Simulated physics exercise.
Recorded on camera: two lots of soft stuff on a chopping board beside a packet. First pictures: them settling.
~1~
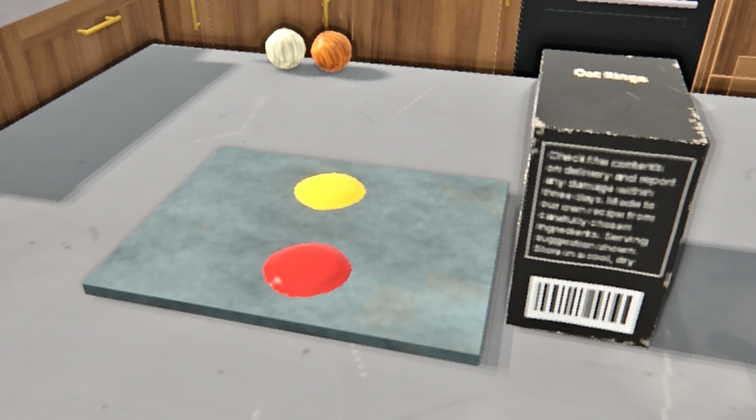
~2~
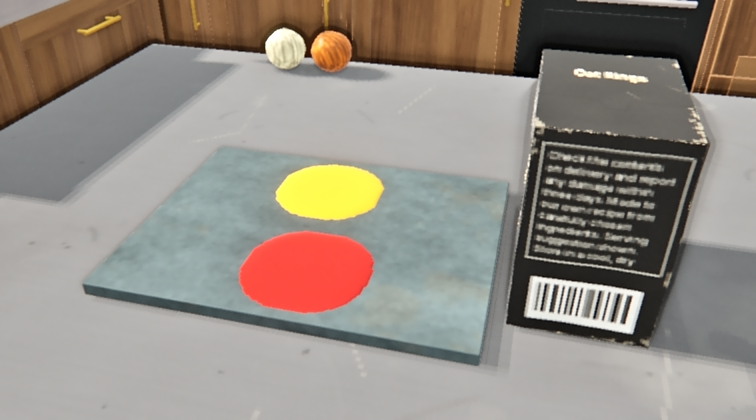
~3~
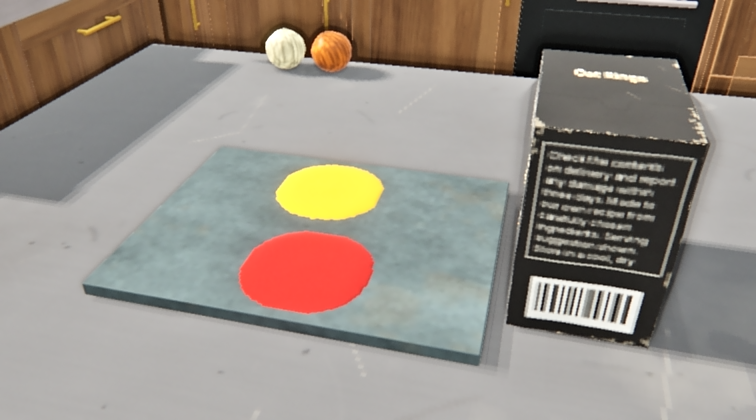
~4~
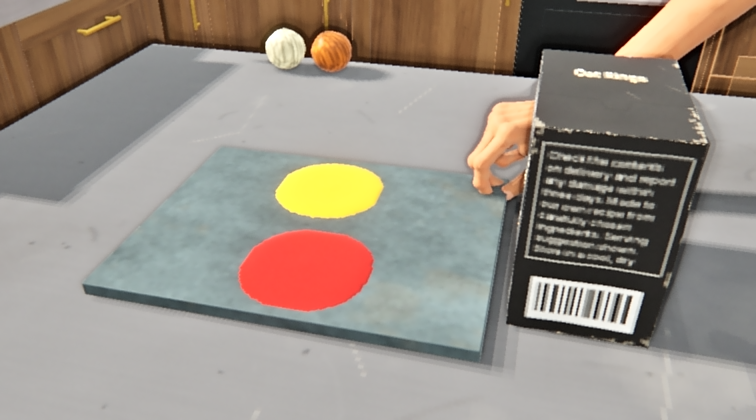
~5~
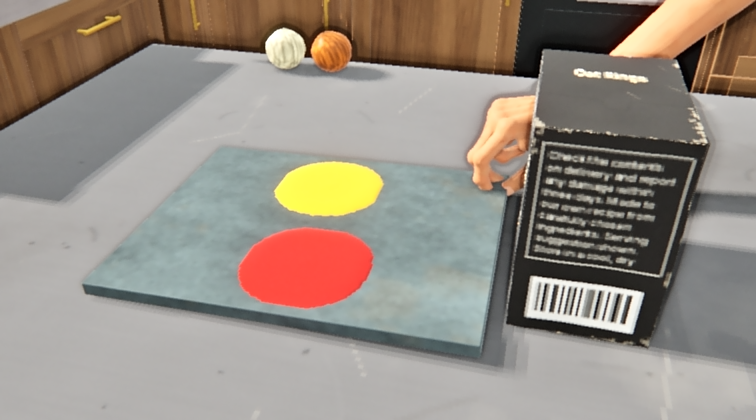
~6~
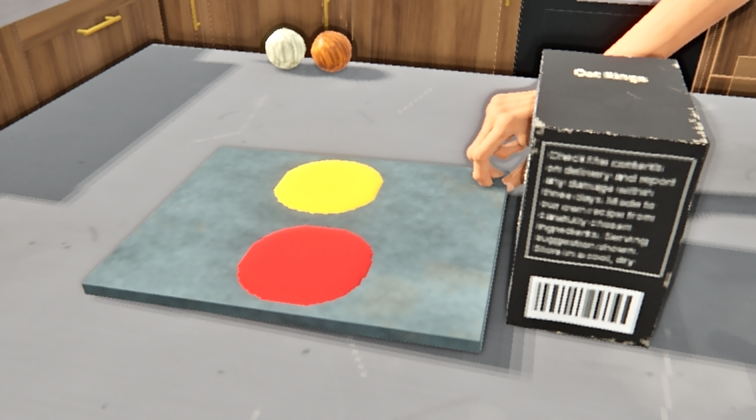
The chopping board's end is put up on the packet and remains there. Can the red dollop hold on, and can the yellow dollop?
The red dollop? It slips off. The yellow dollop slips off.
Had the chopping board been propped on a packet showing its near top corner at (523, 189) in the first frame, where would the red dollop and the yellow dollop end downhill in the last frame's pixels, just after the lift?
The tips end near (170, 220) and near (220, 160), in that order.
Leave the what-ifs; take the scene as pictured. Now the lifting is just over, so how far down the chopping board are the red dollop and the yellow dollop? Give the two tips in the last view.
Around (140, 226) and around (193, 168).
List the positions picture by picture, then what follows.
In the first picture, the chopping board lies flat; red dollop (307, 265) a low mound; yellow dollop (330, 188) a low mound; packet (596, 246).
The second picture shows they settle; red dollop (308, 267) spread thin; yellow dollop (330, 190) spread thin.
The third picture shows at rest; red dollop (308, 267) spread thin; yellow dollop (330, 190) spread thin.
The fourth picture shows a hand takes the end; red dollop (306, 265) spread thin; yellow dollop (330, 188) spread thin.
In the fifth picture, the end is rising; red dollop (306, 263) spread thin; yellow dollop (330, 186) spread thin.
The sixth picture shows the chopping board slopes by about 2°; red dollop (306, 260) spread thin; yellow dollop (329, 185) spread thin; packet (596, 246).
Shortly, slope about 35°; the red dollop has crept down a long way; the yellow dollop has crept down a long way.
Then, the red dollop is dripping off the low end; the yellow dollop is dripping off the low end.
At the finish, slope about 35°; the red dollop is dripping off the low end; the yellow dollop is dripping off the low end.
